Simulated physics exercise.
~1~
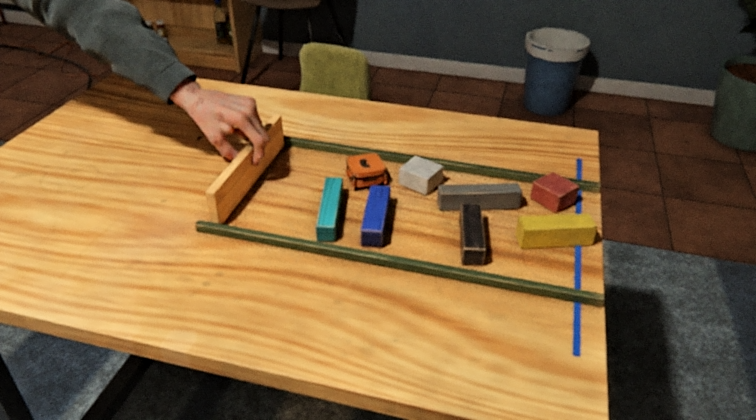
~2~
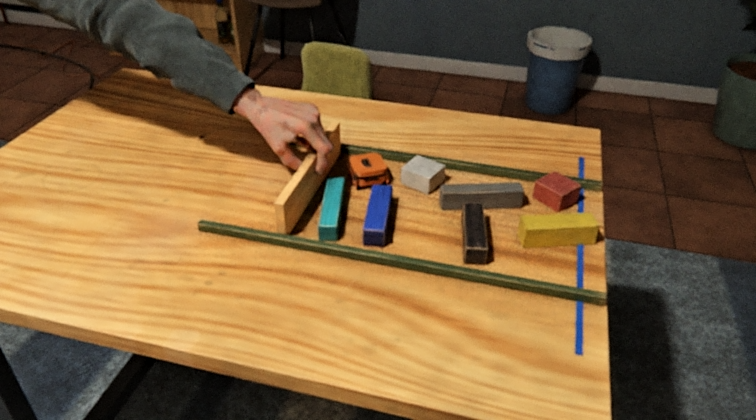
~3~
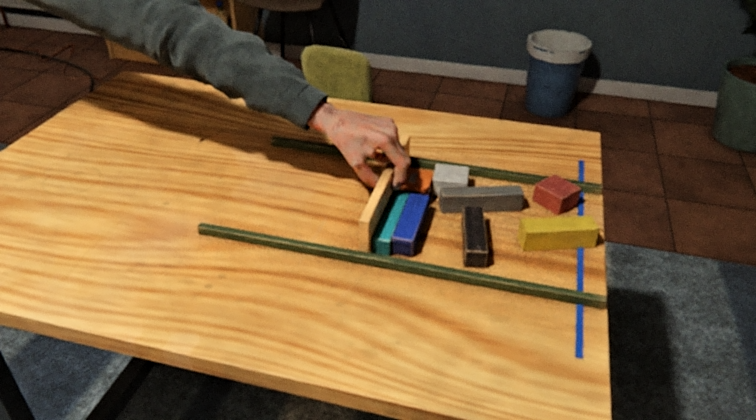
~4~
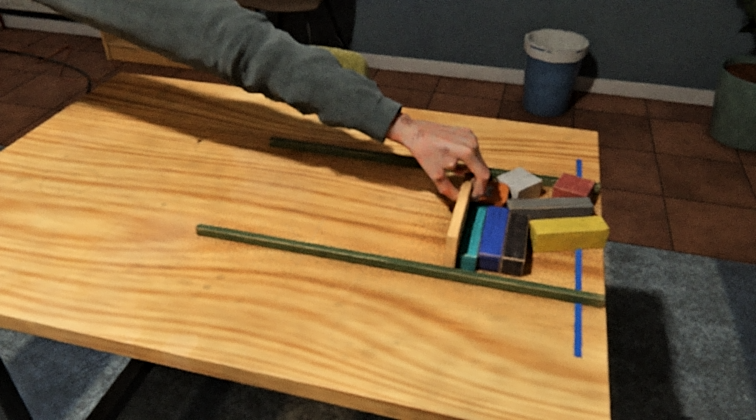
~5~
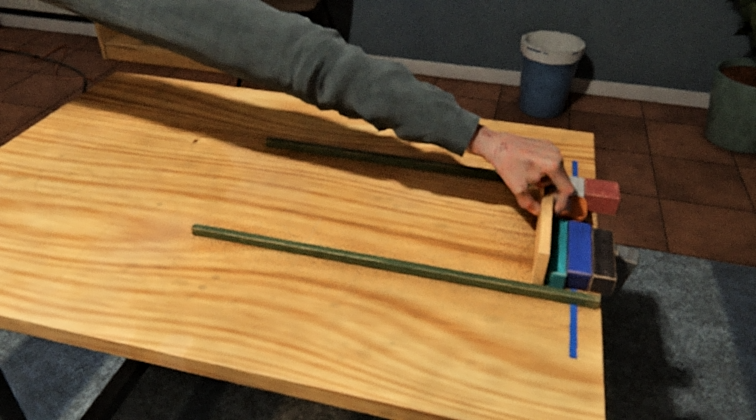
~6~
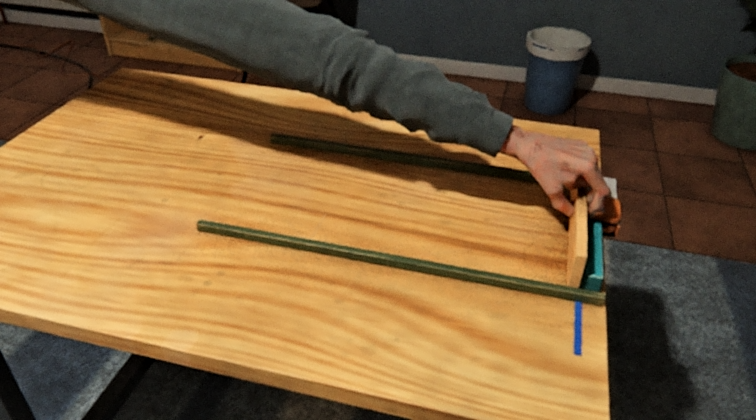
In this clip, a hand pushes an upright wooden board rightward between two green rods on a table, gathering coloured bars and blocks and driving them past the blue tape, until the blue, black, grey, yellow and red pieces are gone from the tabletop and a teal bar remains at the edge.
